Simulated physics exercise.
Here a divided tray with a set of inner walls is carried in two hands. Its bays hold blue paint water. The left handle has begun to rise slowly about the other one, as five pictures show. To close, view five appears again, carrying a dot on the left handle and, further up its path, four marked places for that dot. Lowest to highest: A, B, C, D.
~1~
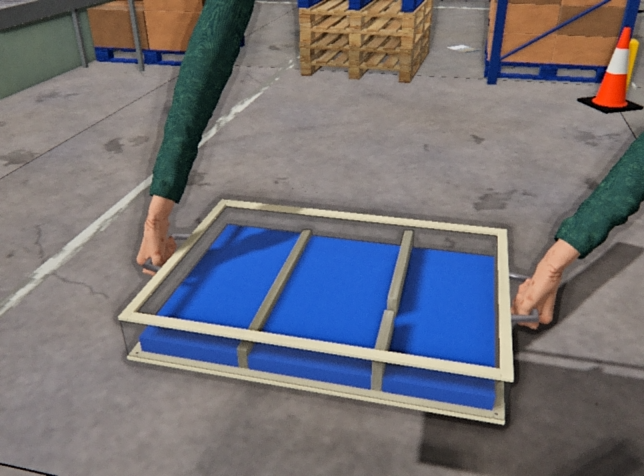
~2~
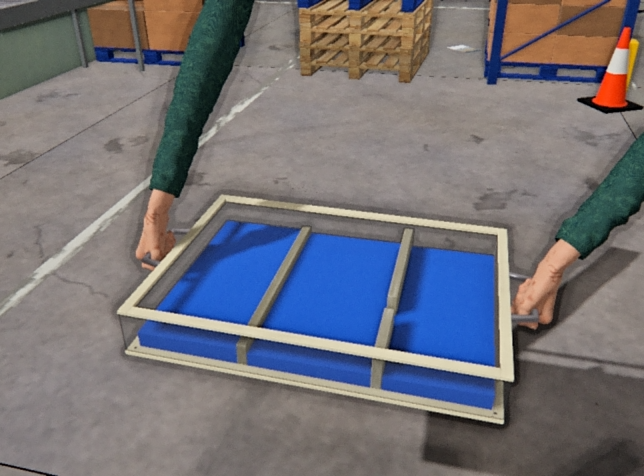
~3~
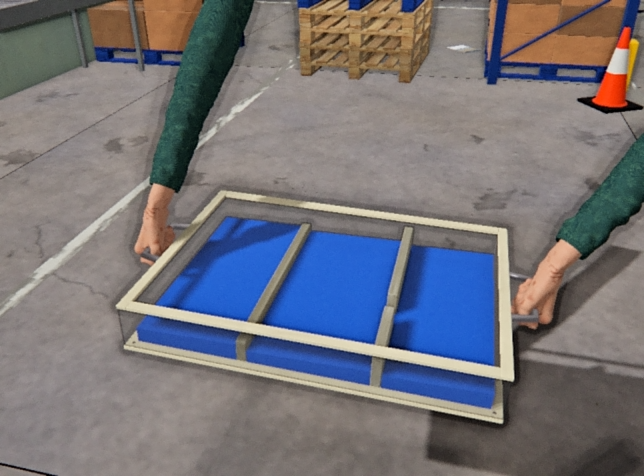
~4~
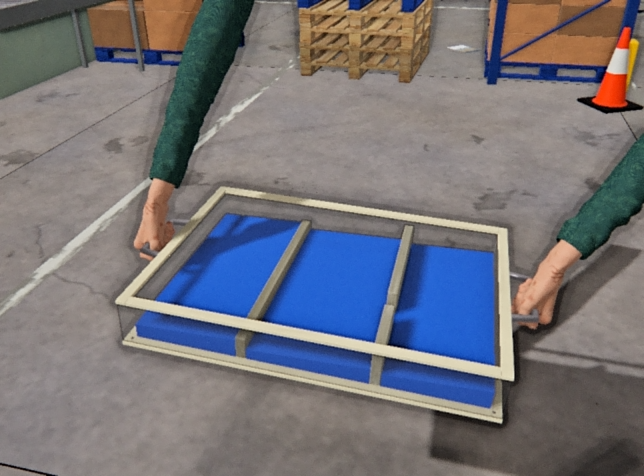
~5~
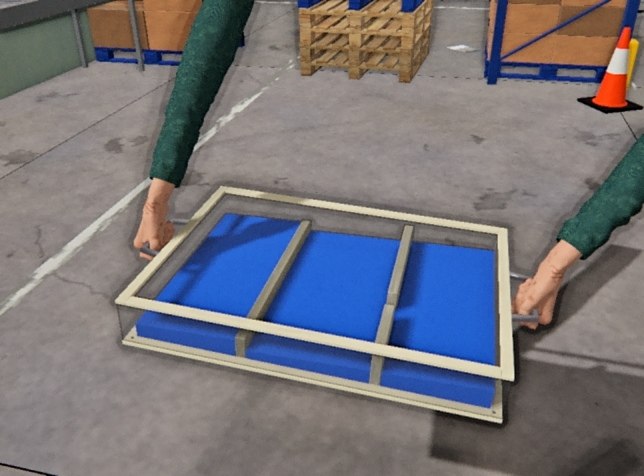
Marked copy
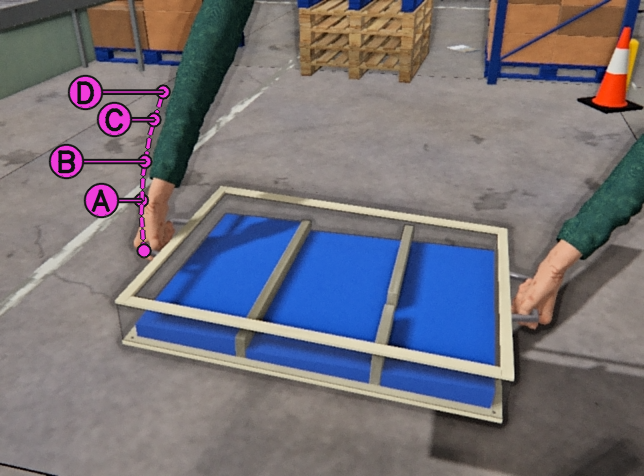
In this clip, two hands in green sleeves hold a pale-framed, clear-sided tray above a concrete floor, with blue paint water in its three bays; the left hand rises very slightly, tilting the tray gently down toward the right.
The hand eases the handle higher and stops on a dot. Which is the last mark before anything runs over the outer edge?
The answer is mark A.
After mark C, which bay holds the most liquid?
It is the right one.
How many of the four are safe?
One of the four.
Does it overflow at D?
Yes, it does.
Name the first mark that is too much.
That would be B.
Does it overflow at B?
Yes, that goes wrong.
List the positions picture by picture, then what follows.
In the first picture, the tray is level; deepest in the left bay, at (234, 279), shallowest in the right; left handle at (160, 251).
The second picture shows tipped about 1° down to the right; no wall is crossed; left handle at (160, 245).
The third picture shows tipped about 2° down to the right; no wall is crossed; left handle at (159, 240).
The fourth picture shows tipped about 3° down to the right; no wall is crossed; left handle at (158, 236).
The fifth picture shows tipped about 3° down to the right; deepest in the right bay, at (443, 303), shallowest in the middle; left handle at (158, 235).
In magenta, A at (141, 200); B at (144, 161); C at (154, 119); D at (163, 92).
Choosing A, nothing spills; the right bay holds the most.
Choosing B, about 14 % goes over the rim.
Choosing C, about 37 % goes over the rim.
Choosing D, about 48 % goes over the rim.
